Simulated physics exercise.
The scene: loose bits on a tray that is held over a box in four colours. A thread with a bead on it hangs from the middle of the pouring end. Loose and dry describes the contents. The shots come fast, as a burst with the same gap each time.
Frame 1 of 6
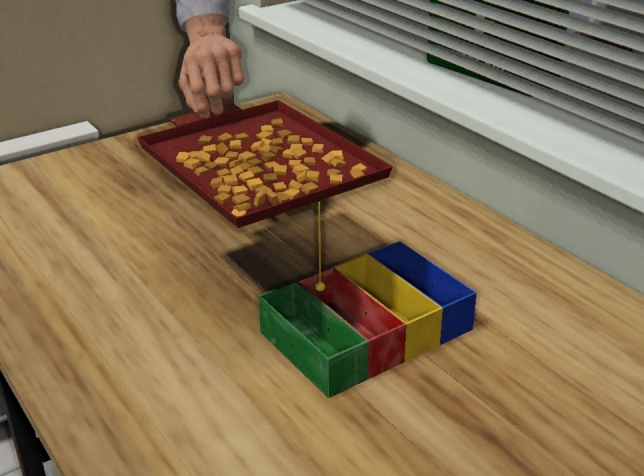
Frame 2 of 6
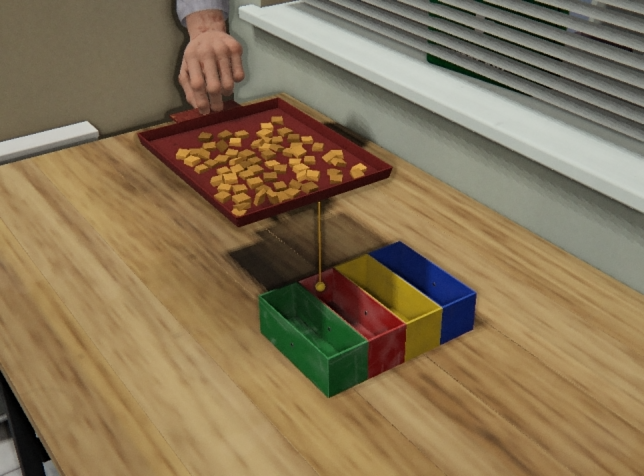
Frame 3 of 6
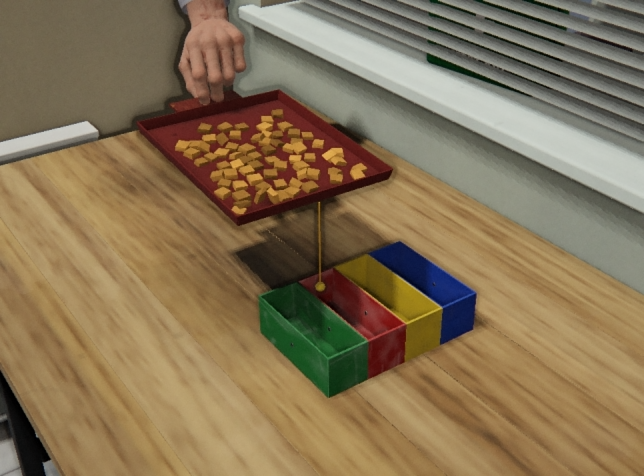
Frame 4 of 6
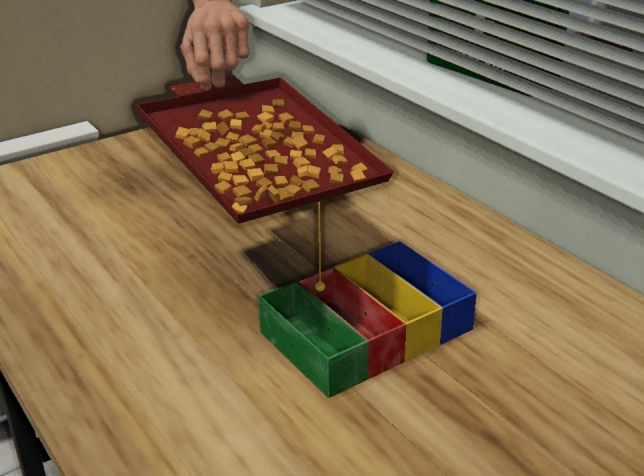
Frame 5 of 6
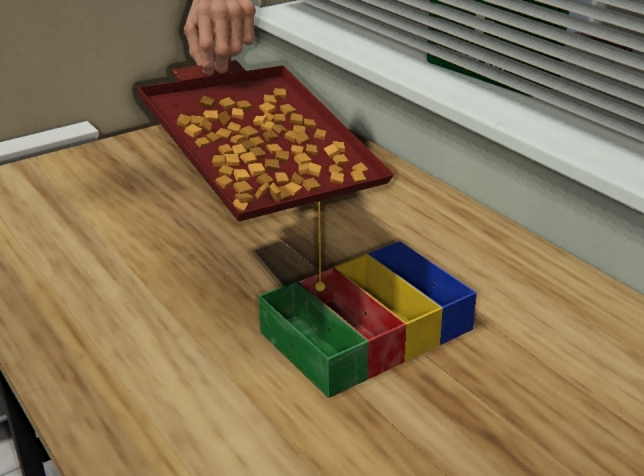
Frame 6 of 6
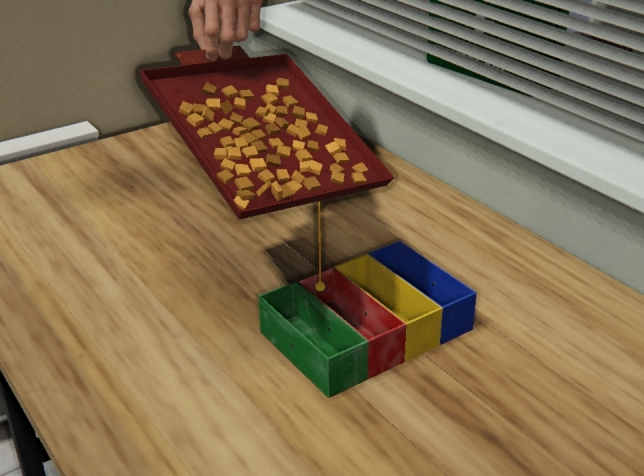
At first, a hand holds a red tray of loose cereal squares level above a box with green, red, yellow and blue cells, a beaded thread hanging beneath. Then the hand steadily raises the back of the tray, and its pouring end slants lower at the right corner while the box stays still.
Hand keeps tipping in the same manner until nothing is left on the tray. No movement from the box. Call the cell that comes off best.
The yellow cell comes off best.
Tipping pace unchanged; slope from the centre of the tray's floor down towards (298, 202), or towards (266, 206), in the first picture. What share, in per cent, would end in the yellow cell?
For the first it's near 10 %, for the second near 0 %.
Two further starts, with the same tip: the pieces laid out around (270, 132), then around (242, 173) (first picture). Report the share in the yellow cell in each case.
Roughly 60 and 40 percent, in that order.
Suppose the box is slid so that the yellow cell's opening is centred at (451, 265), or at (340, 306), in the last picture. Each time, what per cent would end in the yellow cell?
You'd get near 0 per cent and afterwards near 20 per cent.
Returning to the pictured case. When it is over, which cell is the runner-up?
That would be red.
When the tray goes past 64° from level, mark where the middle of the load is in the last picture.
Near (329, 157).
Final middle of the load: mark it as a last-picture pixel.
(381, 327).
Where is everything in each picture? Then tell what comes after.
In the first frame, corners of the pouring end at (238, 216) and (389, 166), level; middle of the load at (255, 163), cereal squares; bead on its thread at (320, 287); green cell at (348, 365); red cell at (386, 348); yellow cell at (423, 331); blue cell at (458, 315).
In the second frame, corners of the pouring end at (238, 216) and (389, 167), level; middle of the load at (255, 162).
In the third frame, corners of the pouring end at (238, 214) and (390, 168), tipped barely, lowest at the right corner; middle of the load at (255, 157).
In the fourth frame, corners of the pouring end at (239, 212) and (390, 171), tipped a little, lowest at the right corner; middle of the load at (255, 149).
In the fifth frame, corners of the pouring end at (241, 211) and (390, 173), tipped clearly, lowest at the right corner; middle of the load at (257, 142).
In the sixth frame, corners of the pouring end at (242, 209) and (391, 176), tipped clearly, lowest at the right corner; middle of the load at (259, 135); green cell at (348, 365); red cell at (386, 348); yellow cell at (423, 331); blue cell at (458, 315).
Soon, tray tipped steeply; nearly all on the tray; a stray few falling or outside the box.
A while on, tray tipped past a quarter turn; most on the tray; a small part in the yellow cell; a stray few in the blue cell; a stray few in the green cell; a stray few in the red cell; a small part falling or outside the box.
Towards the end, tray tipped past a quarter turn; about half in the yellow cell; about a quarter in the red cell; a small part in the green cell; a small part in the blue cell.
Finally, tray tipped past a quarter turn; about half in the yellow cell; about a quarter in the red cell; a small part in the green cell; a small part in the blue cell.
